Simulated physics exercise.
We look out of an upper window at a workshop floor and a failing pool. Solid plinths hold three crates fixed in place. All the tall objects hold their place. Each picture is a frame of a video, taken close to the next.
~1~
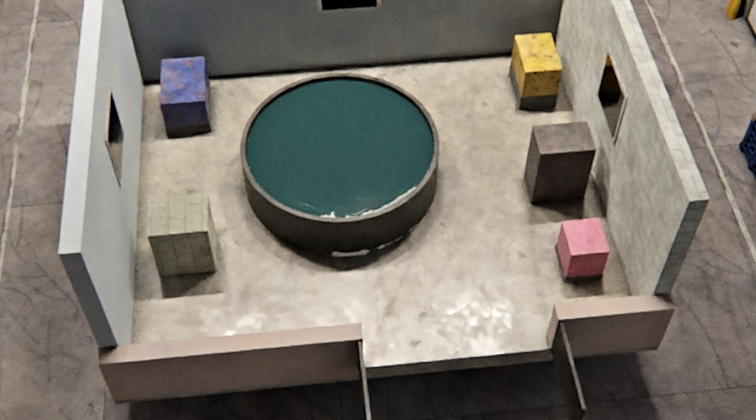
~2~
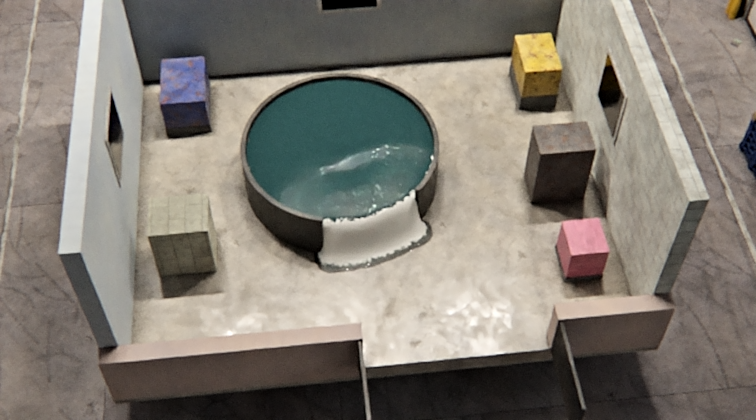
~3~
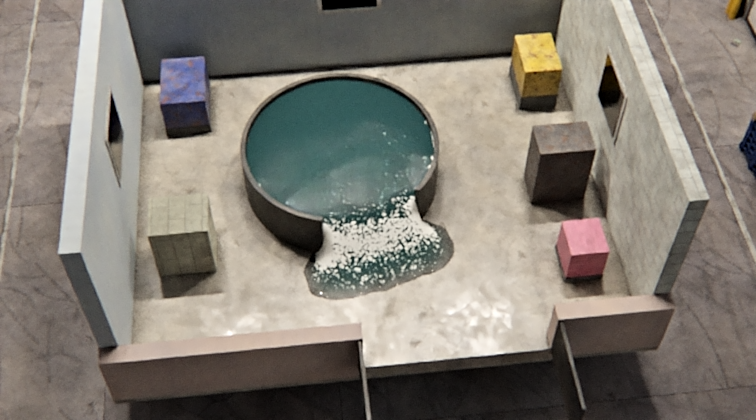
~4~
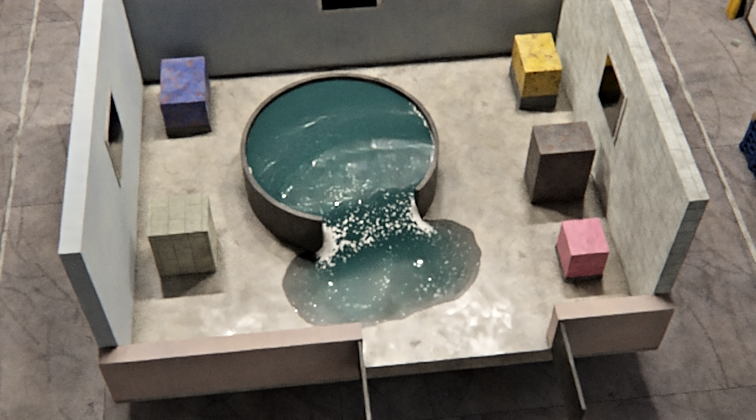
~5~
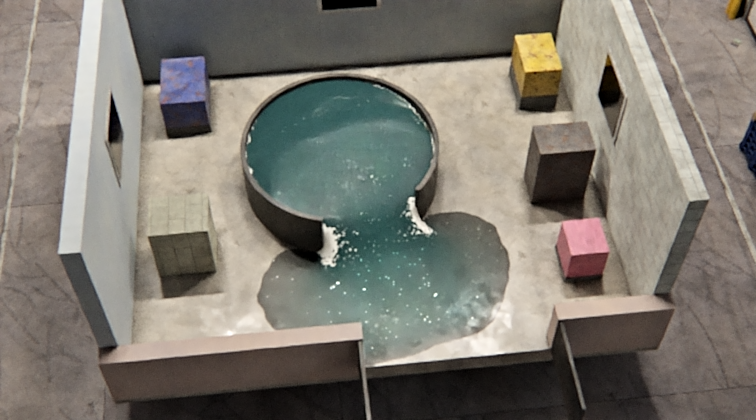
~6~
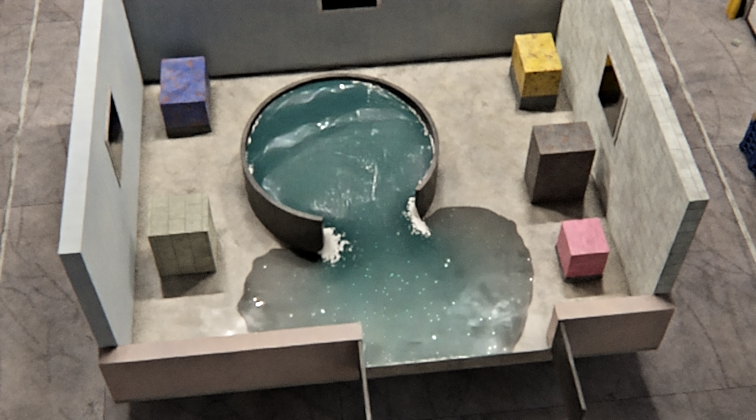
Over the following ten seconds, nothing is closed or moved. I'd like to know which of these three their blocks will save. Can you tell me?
The blue crate will be missed by the water; the yellow crate will be missed by the water; the pink crate will be caught by the water.
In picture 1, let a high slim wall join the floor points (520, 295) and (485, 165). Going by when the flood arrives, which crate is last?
Looks like the yellow one.
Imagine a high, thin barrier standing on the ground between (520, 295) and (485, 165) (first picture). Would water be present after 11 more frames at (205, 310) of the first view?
There: Awash.
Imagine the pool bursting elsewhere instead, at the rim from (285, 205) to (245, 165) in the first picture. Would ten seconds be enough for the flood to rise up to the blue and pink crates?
Well, the blue crate gets reached, and the pink crate gets reached as well.
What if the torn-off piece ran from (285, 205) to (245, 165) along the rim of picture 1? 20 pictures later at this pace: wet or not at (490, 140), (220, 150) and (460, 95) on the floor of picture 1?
Spared, then sodden, then spared.
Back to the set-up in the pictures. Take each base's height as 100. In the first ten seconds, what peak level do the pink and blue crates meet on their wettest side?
180 and 60 per cent, roughly.
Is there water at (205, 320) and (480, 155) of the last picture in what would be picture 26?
Going in order, I'd say drenched for the first and clear for the second.
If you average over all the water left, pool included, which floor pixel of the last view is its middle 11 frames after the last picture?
That puts it at around (355, 214).
A moment on, water covers 30 % of the floor; the blue crate not reached, the yellow crate not reached, the pink crate water round its plinth.
Next, water covers 35 % of the floor; the blue crate not reached, the yellow crate not reached, the pink crate water round its plinth.
Then, water covers 45 % of the floor; the blue crate not reached, the yellow crate not reached, the pink crate water round its plinth.
Later, water covers 75 % of the floor; the blue crate water round its plinth, the yellow crate water round its plinth, the pink crate water round its plinth.
In the end, water covers 95 % of the floor; the blue crate stayed above the water, the yellow crate stayed above the water, the pink crate was topped.
